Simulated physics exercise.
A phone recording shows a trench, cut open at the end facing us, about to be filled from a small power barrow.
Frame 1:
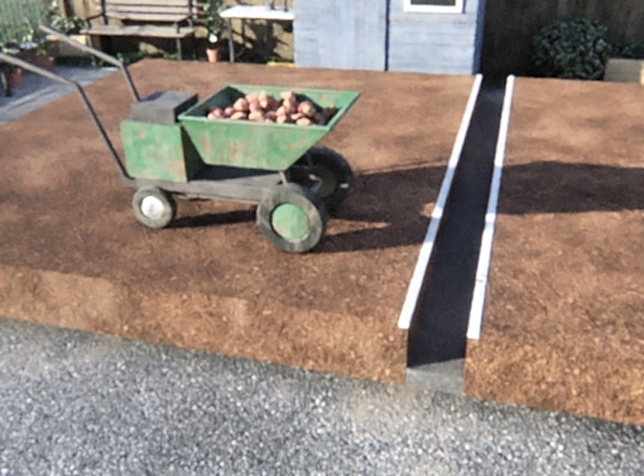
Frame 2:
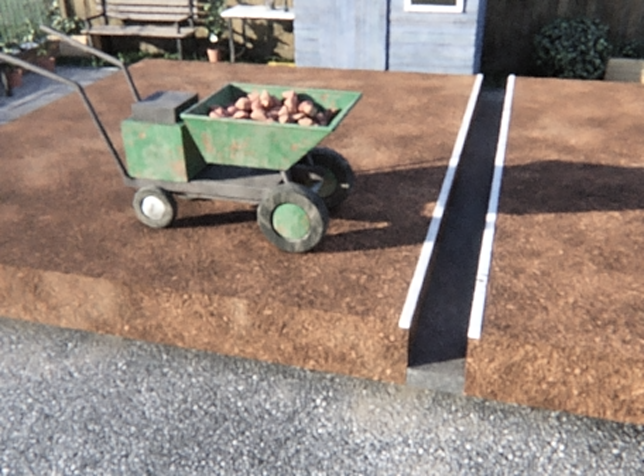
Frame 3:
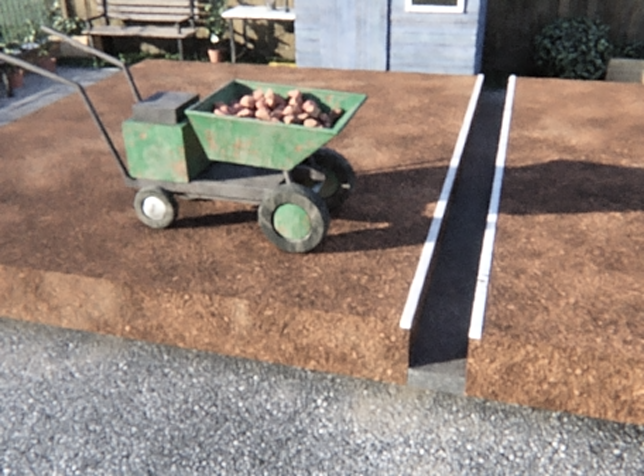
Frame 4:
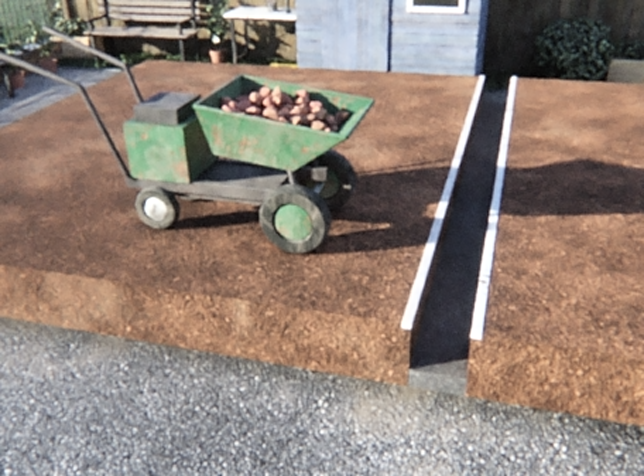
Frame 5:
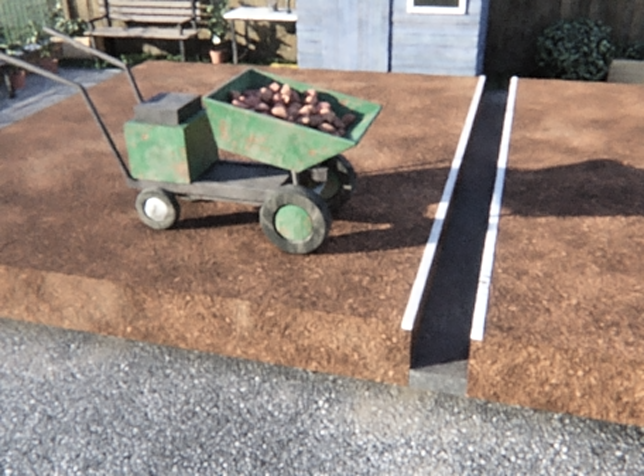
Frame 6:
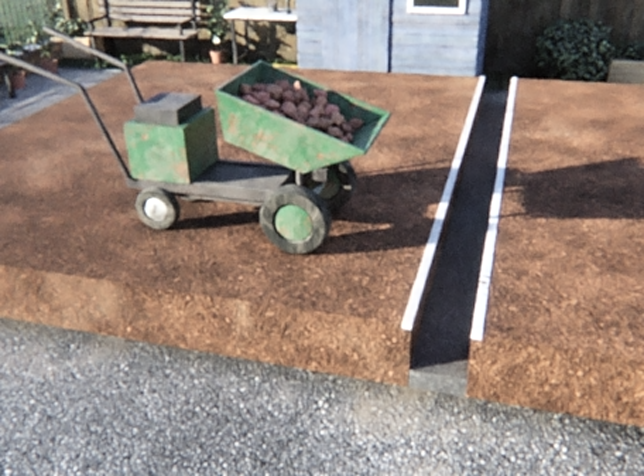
In the video, a green barrow loaded with reddish-brown lumps stands on brown ground to the left of a narrow, white-edged trench, and its skip, level at first, gradually tilts forward to the right while the wheels stay in place.
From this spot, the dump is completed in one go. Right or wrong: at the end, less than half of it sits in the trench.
Wrong.
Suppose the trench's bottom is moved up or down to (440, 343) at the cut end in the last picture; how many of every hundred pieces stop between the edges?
I'd guess about 50 %.
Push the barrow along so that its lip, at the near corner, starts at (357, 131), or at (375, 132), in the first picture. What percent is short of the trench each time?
The first spot yields roughly 0 percent, the second roughly 0 percent.
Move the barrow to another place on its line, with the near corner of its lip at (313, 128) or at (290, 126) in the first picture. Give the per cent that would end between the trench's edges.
First spot: About 60 percent; second spot: About 40 percent.
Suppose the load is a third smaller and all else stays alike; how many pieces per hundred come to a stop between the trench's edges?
Roughly 70 %.
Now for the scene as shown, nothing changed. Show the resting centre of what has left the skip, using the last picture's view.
(455, 275).
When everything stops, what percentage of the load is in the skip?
Roughly 10 per cent.
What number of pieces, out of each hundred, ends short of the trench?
My estimate is around 10 percent.
Soon after the last picture, skip tipped steeply; all in the skip.
A little later, skip tipped right over; about two thirds in the skip; a small part short of the trench; a small part in or heaped over the trench; a stray few falling.
Later still, skip tipped right over; a small part in the skip; a small part short of the trench; about two thirds in or heaped over the trench; a stray few beyond it.
At rest, skip tipped right over; a small part in the skip; a small part short of the trench; most in or heaped over the trench; a stray few beyond it.
